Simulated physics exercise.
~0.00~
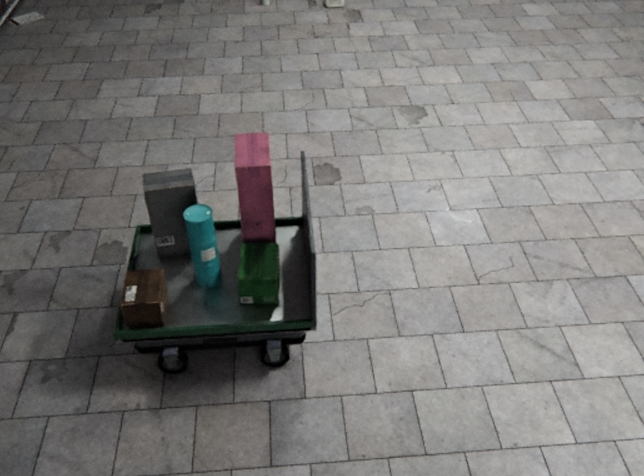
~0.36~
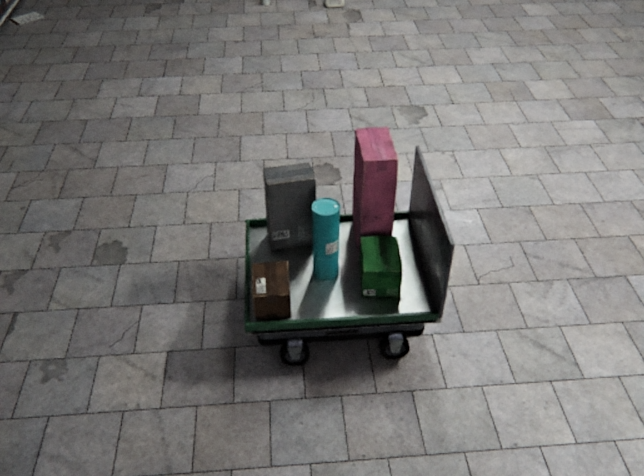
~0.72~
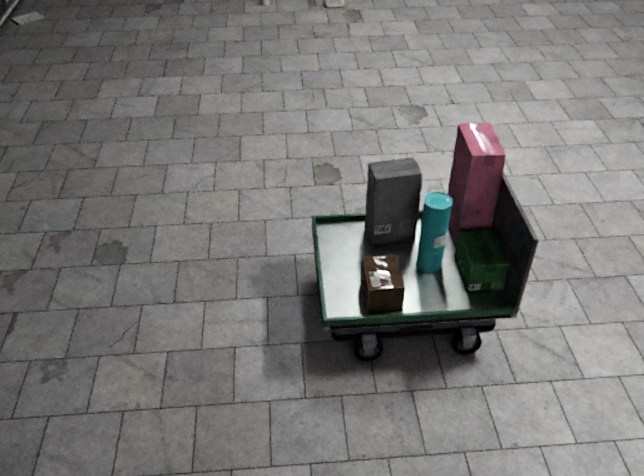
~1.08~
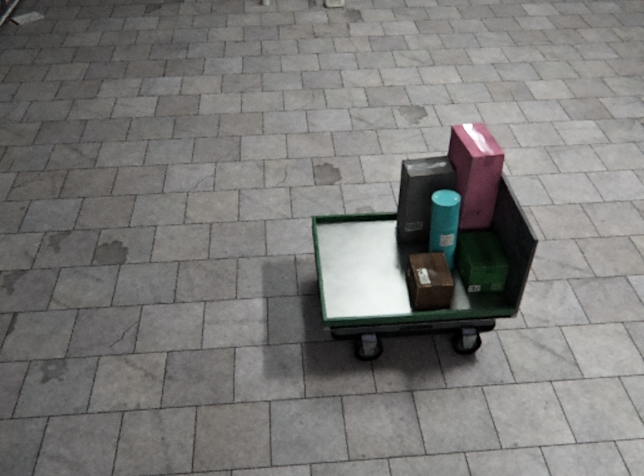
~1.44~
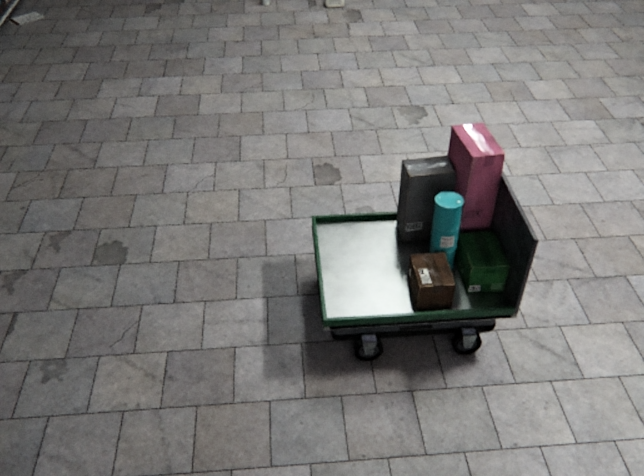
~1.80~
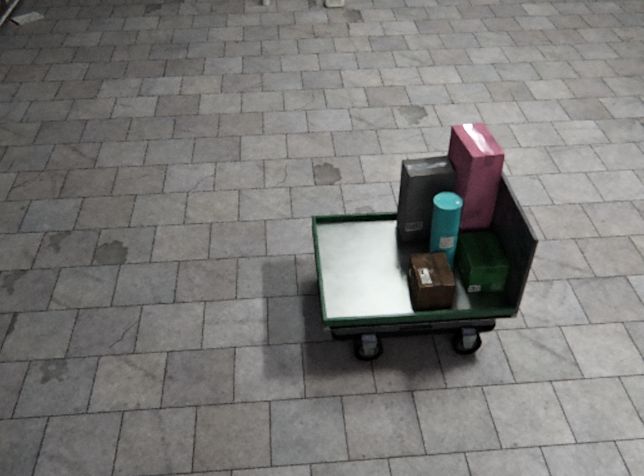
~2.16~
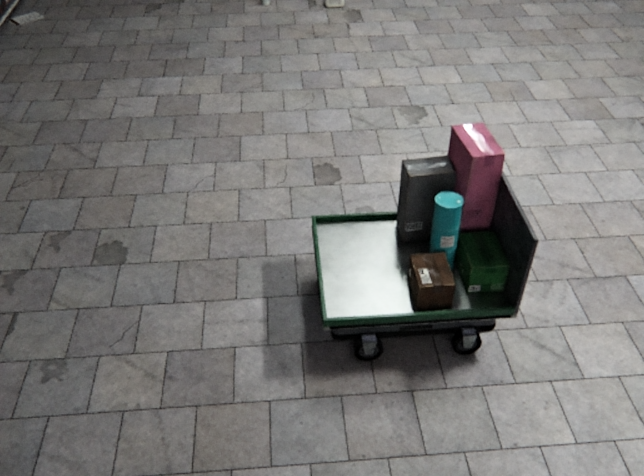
On a grey paved floor, a green-edged cart carrying a grey box, brown parcel, turquoise canister, pink box and green parcel rolls right and stops; the brown parcel, grey box and canister slide toward the tall board, and everything rests still, with the tall items upright.
